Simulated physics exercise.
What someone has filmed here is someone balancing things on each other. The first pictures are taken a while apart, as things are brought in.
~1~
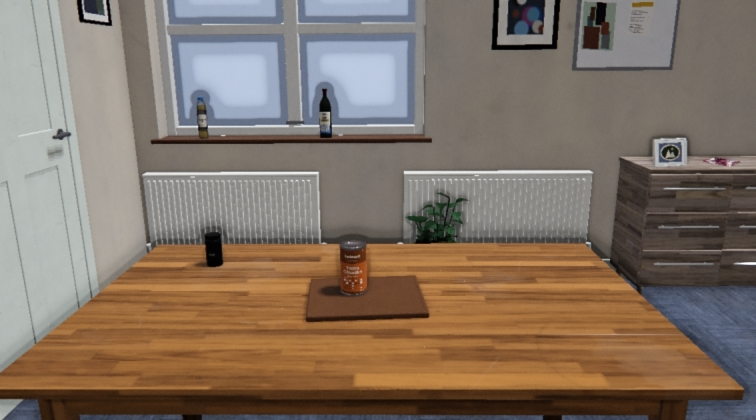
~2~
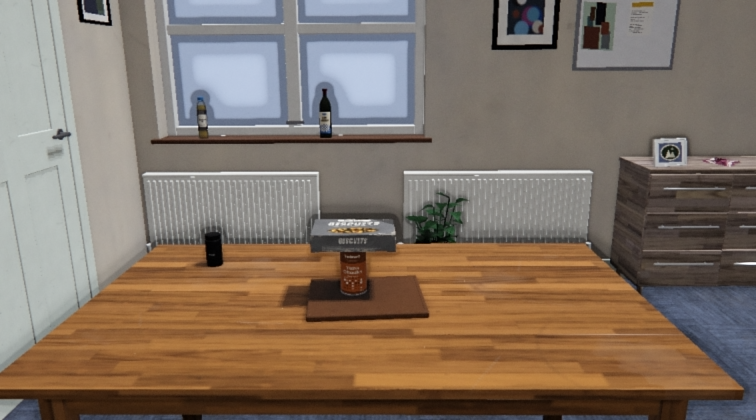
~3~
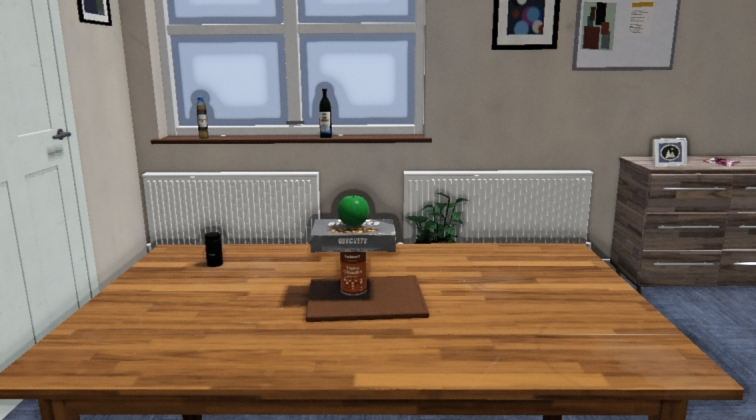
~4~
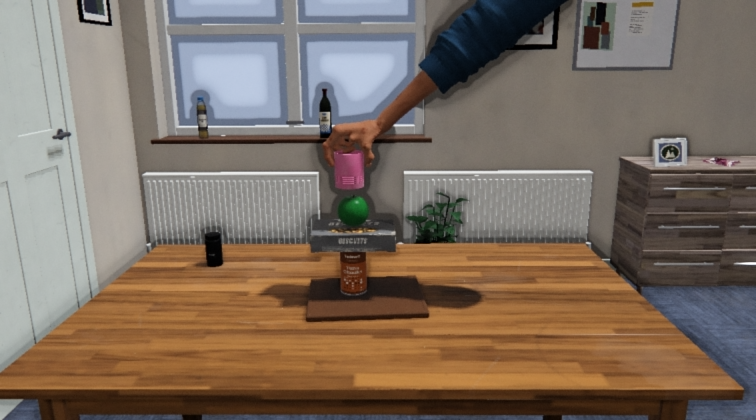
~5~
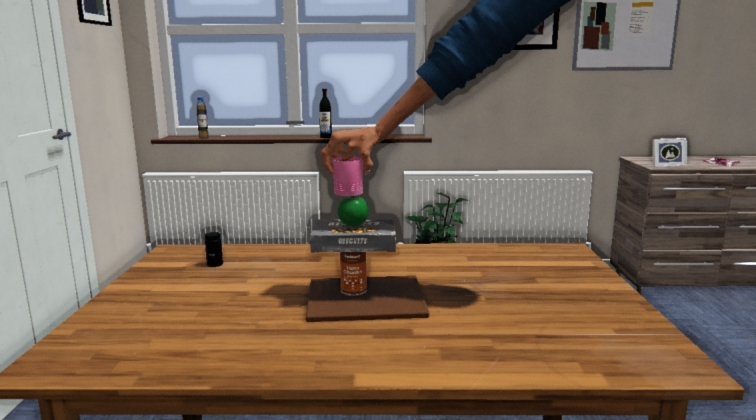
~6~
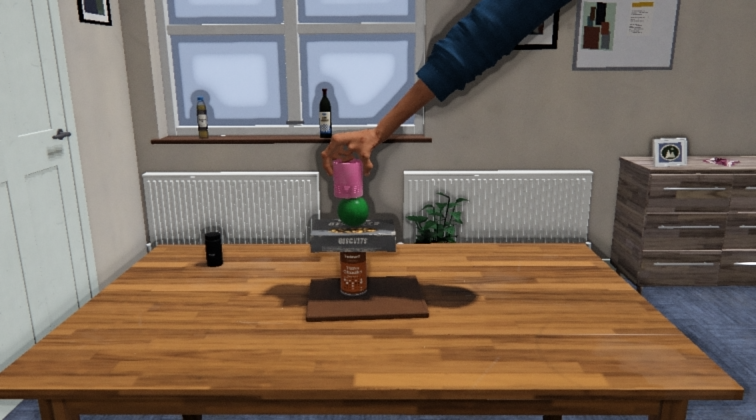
A pink cup was lowered by a hand onto a green apple, after the apple and a grey packet had appeared in turn above an orange tin on a brown tray.
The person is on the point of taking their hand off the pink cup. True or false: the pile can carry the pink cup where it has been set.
False.
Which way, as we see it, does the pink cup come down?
Off leftwards in the picture.
Then, 0.40 s past the last view, pink cup now fallen.
Then, 0.60 s past the last view, things are still on the move.
Then, 0.70 s past the last view, as before.
Finally, fallen, pink cup; the other 5 still in place. Final places as the last picture's camera would see them, pink cup near (212, 283). The pile loses its balance.
